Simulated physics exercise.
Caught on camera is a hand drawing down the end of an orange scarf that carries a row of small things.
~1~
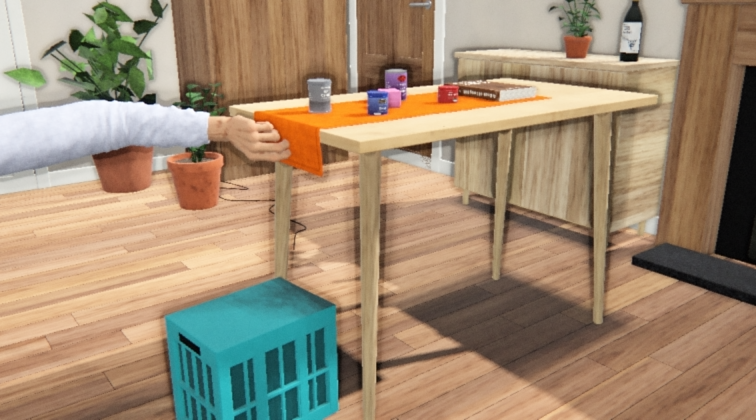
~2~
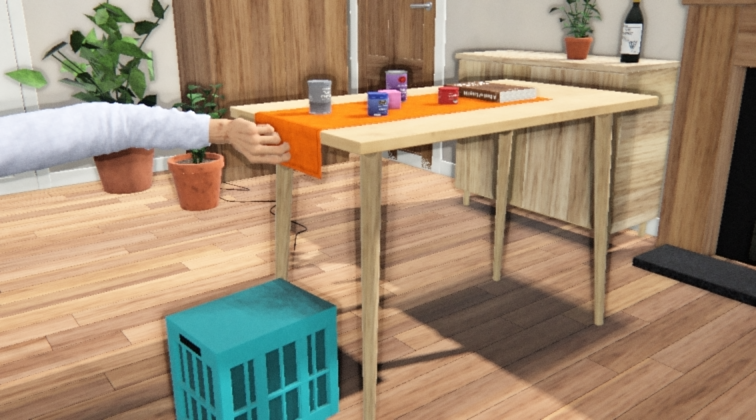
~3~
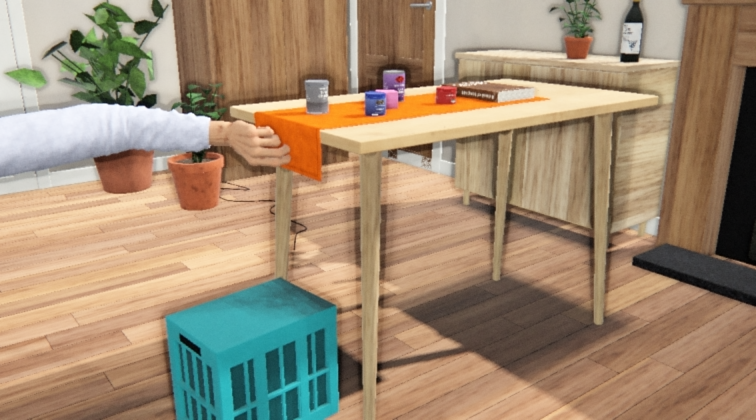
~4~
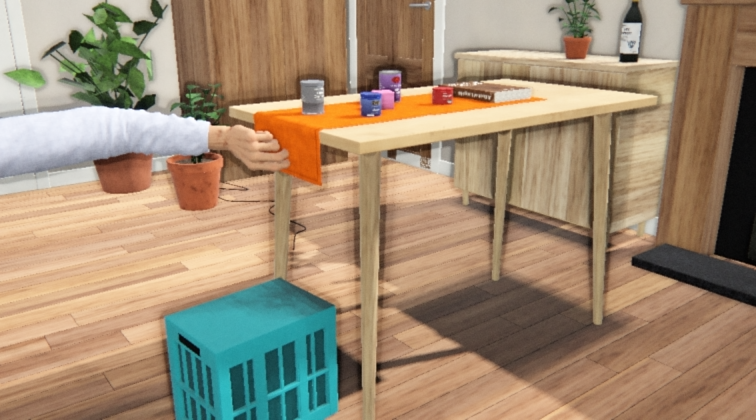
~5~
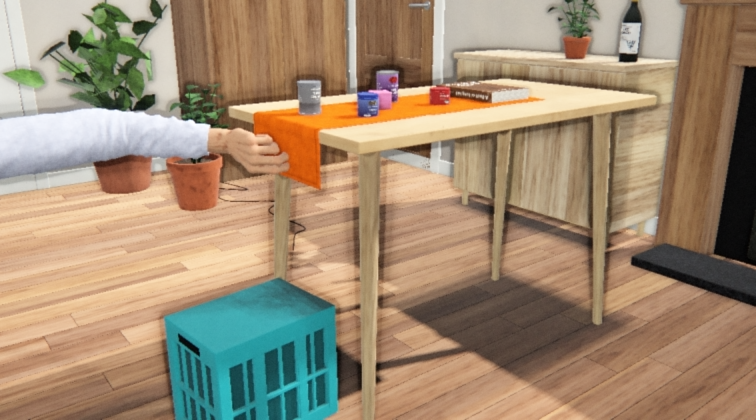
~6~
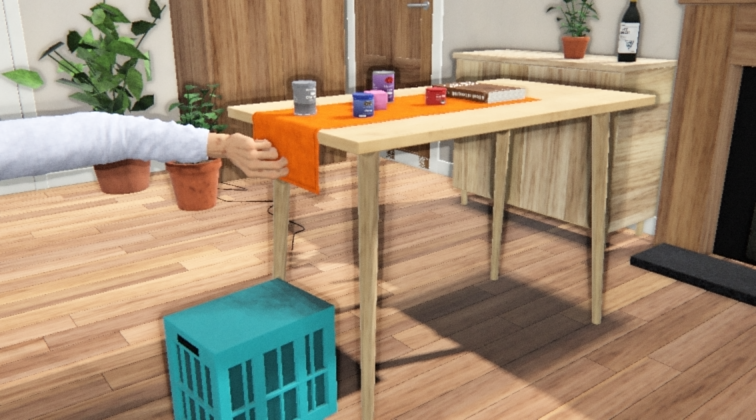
Hand slowly pulling an orange cloth down at a wooden table's end, small cans, pots and a book shifting slightly left with it.
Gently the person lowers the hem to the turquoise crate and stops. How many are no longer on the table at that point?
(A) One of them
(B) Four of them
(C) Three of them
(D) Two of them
The answer is C.
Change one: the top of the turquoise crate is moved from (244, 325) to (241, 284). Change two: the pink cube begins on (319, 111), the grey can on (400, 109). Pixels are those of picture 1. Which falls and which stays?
Pink cube: Lost; grey can: Safe.
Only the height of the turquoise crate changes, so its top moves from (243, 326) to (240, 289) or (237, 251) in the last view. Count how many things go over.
Counts: 2 / 1.
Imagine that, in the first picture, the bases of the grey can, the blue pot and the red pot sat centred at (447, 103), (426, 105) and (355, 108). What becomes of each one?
The grey can would stay in place, the blue pot would stay in place, the red pot would end up off.
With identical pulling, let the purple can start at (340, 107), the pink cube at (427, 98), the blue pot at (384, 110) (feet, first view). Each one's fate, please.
The purple can topples down, the pink cube stays put, and the blue pot topples down.
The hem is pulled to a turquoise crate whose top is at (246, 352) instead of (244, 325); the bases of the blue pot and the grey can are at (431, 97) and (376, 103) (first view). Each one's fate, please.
The blue pot? Safe. The grey can? Lost.
Soon after, hem near (286, 226); grey can gone.
Then, hem near (287, 275); grey can and blue pot gone.
Further on, hem on the crate; grey can, blue pot and pink cube gone.
At rest, hem on the crate; grey can, blue pot and pink cube gone. The answer is three.
